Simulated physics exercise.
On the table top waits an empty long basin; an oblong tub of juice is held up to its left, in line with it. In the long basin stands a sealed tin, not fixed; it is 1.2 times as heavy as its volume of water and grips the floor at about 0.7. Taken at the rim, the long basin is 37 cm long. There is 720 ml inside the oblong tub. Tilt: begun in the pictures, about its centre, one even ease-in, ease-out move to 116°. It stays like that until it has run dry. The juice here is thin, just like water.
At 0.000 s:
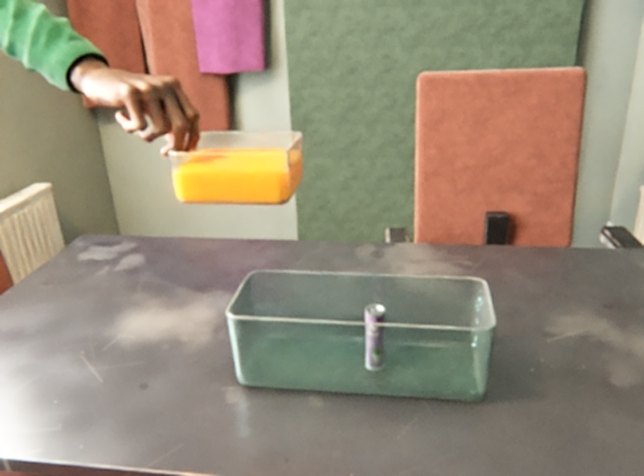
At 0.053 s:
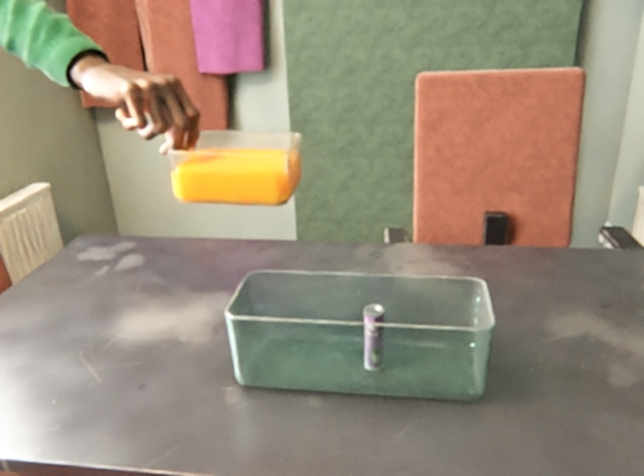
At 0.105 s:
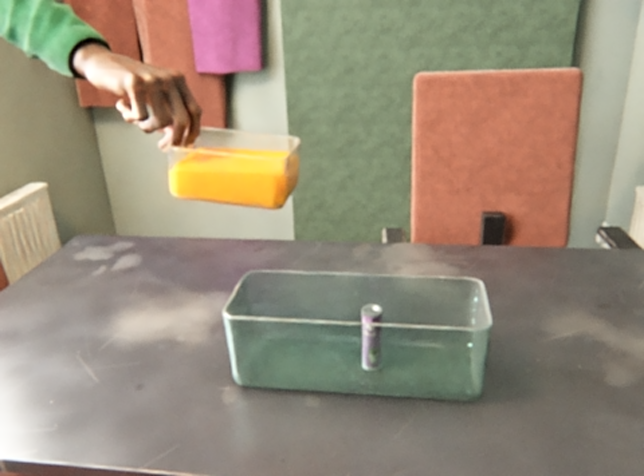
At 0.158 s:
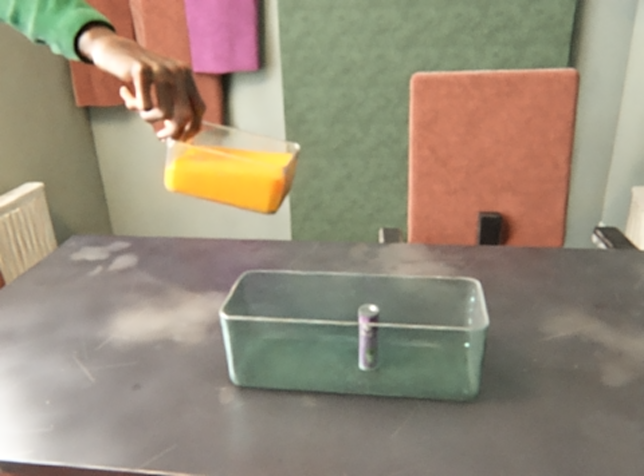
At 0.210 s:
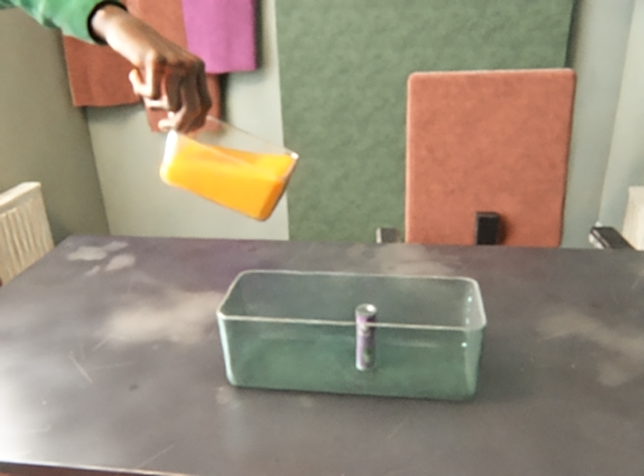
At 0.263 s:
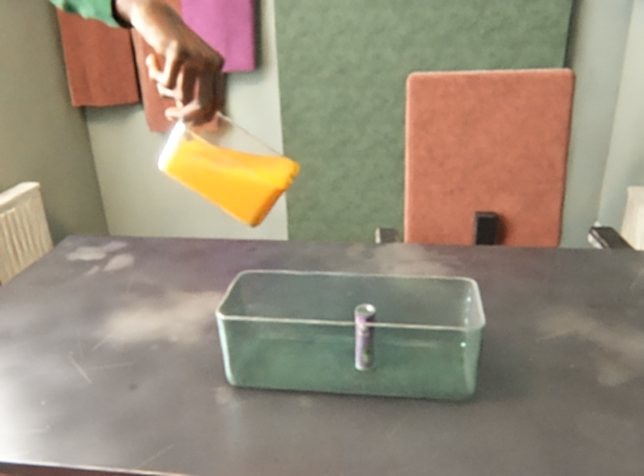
A hand held a clear tub of orange juice above and to the left of a long, empty-looking glass basin with a small tin standing in it, then steadily tilted the tub down toward the right.
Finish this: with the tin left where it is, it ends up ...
It ends up knocked over.
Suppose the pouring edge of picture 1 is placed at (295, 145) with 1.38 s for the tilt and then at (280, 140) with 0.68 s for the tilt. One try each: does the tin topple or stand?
Trial 1 - tin stays standing; trial 2 - tin stays standing.
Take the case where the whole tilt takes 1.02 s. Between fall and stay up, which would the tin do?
Then the tin does not tip.
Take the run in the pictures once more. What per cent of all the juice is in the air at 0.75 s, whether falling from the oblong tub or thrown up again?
Roughly 5 per cent.
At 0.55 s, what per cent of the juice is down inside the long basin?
About 30 per cent.
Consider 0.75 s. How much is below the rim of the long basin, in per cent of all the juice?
Close to 88 in a hundred.
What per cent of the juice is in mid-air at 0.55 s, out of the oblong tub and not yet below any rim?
Near 58 per cent of it all.
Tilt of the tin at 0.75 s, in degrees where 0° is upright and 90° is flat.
I'd say it is close to 25 degrees off upright.
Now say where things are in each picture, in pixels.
In the first frame, tilt 0°; pouring edge (294, 144); surface from (189, 159) to (295, 159); the long basin's rim runs from (239, 293) to (490, 303); the tin's top is at (375, 312).
In the second frame, tilt 2°; pouring edge (294, 145); surface from (188, 159) to (294, 160).
In the third frame, tilt 6°; pouring edge (294, 150); surface from (186, 156) to (292, 162).
In the fourth frame, tilt 14°; pouring edge (293, 158); surface from (182, 155) to (290, 163).
In the fifth frame, tilt 23°; pouring edge (291, 168); surface from (179, 153) to (290, 165).
In the sixth frame, tilt 35°; pouring edge (290, 180); surface from (176, 150) to (283, 167); 3 per cent is over the edge.
After 0.55 s the tilt is 102° and 12 per cent is still to pour; the tin stands where it began.
After 0.75 s the tilt is 116° and 2 per cent is still to pour; the tin leans 23°.
After 0.97 s the tilt is 116° and 0 per cent is still to pour; the tin lies on its side.
After 1.21 s the tilt is 116° and 0 per cent is still to pour; the tin lies on its side.
In the end the tin lies on its side.
